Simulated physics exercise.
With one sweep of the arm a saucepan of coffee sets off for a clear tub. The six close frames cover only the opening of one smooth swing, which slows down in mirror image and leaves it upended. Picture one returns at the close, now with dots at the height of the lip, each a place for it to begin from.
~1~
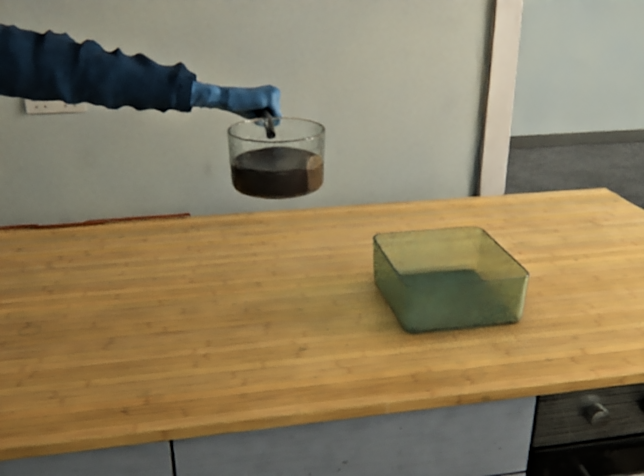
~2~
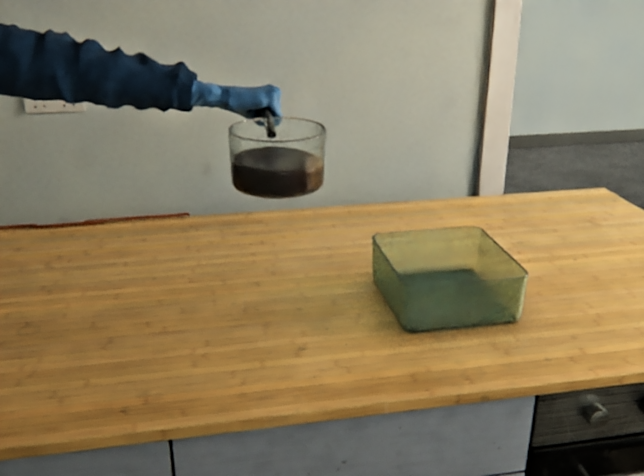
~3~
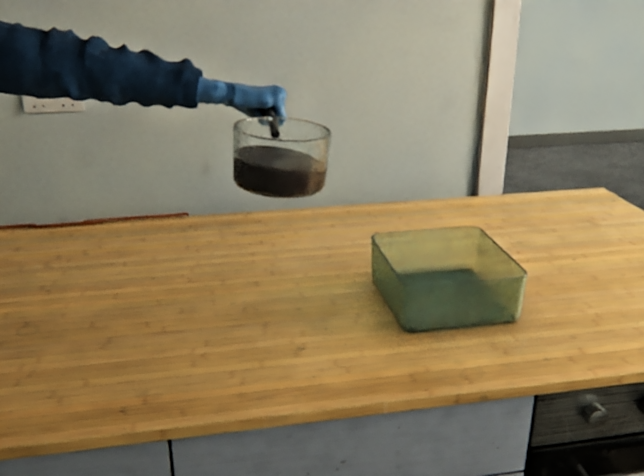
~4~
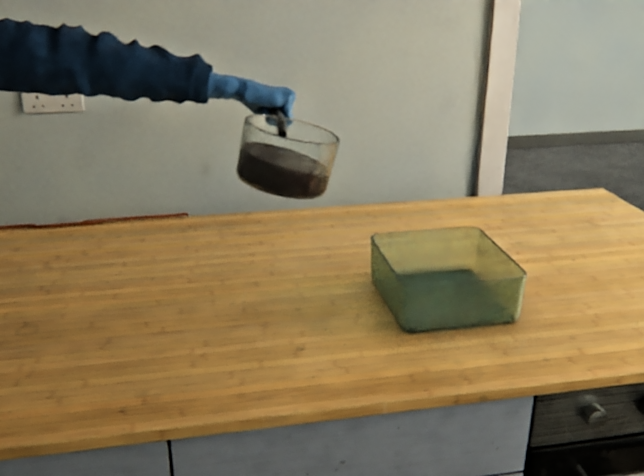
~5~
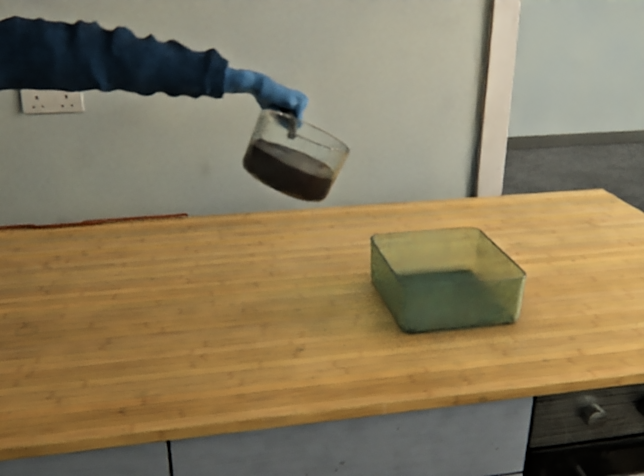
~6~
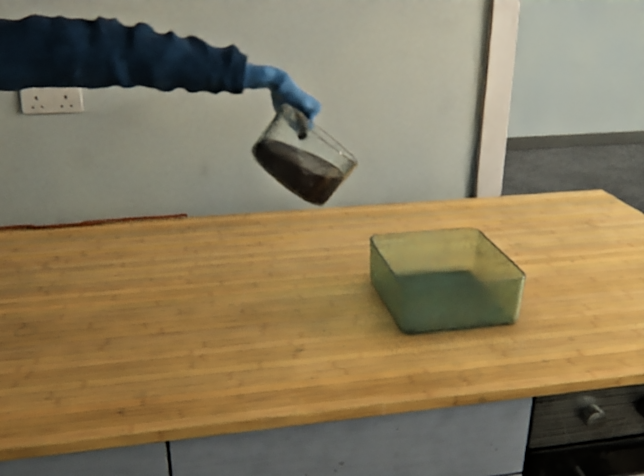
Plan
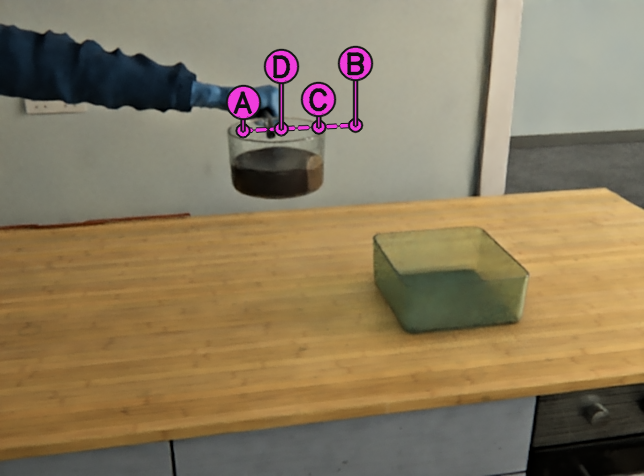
A light wooden counter with grey fronts stands before a pale wall, seen from slightly above by a still camera. A greenish clear square tub sits right of centre on the counter, while an arm in a dark blue sleeve and blue glove holds a clear pan of dark brown liquid above. The arm moves the pan slightly right, tilting it steadily further toward the right.
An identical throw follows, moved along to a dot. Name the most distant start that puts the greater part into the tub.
Spot D.
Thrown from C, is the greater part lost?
No, that is safe.
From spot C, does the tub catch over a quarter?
Yes.
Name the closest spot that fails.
That would be A.
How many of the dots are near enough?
Three.
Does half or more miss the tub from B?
No, not at all.
On the marked copy, A at (243, 130); B at (355, 125); C at (318, 127); D at (281, 128).
If A is chosen, about 8 % lands in the tub, 90 % falls short.
If B is chosen, about 77 % lands in the tub, 14 % falls short and 9 % goes beside or beyond.
If C is chosen, about 63 % lands in the tub, 6 % falls short and 30 % goes beside or beyond.
If D is chosen, about 64 % lands in the tub, 9 % falls short and 27 % goes beside or beyond.
